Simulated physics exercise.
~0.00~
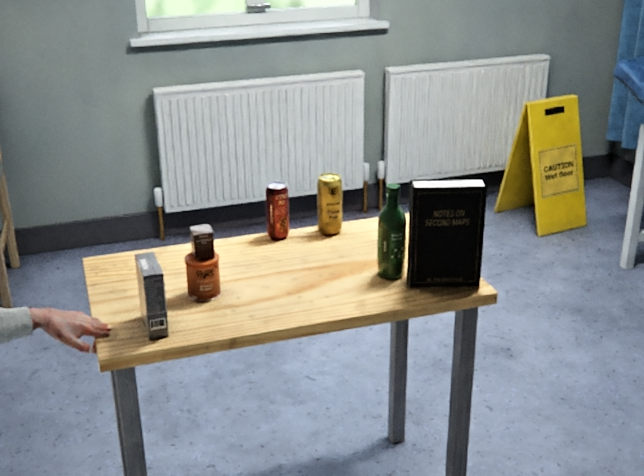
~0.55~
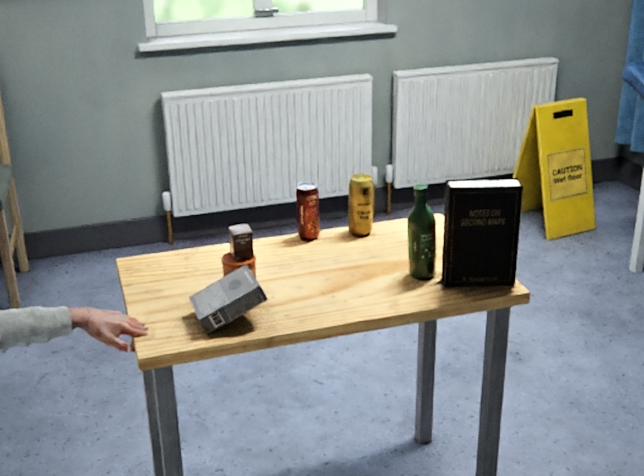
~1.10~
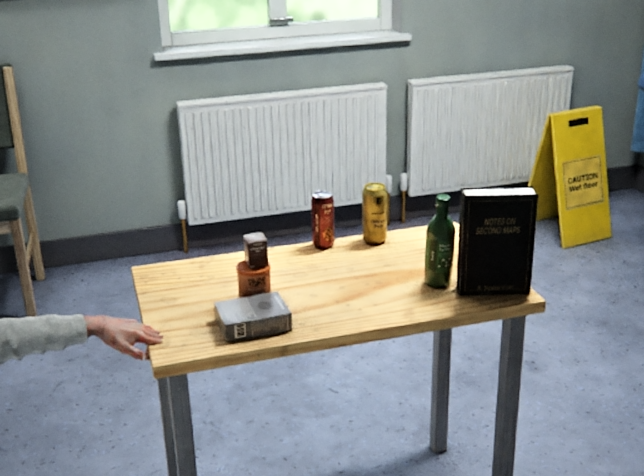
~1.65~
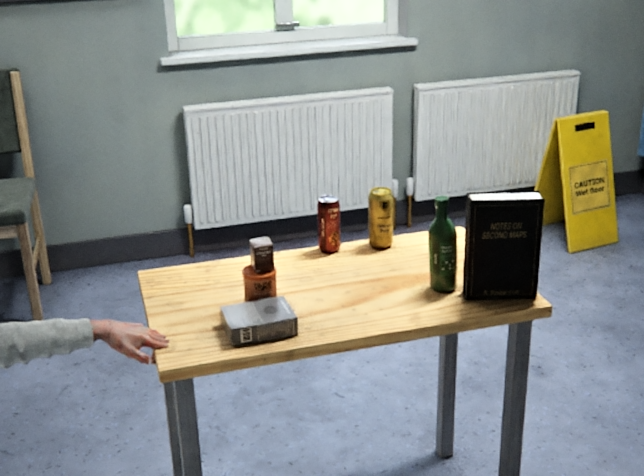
A hand at the left edge of a small wooden table gave it a shove to the right, and the grey packet toppled over and ended up lying flat, while the cans, bottle, black book and stacked carton and tin stayed standing.
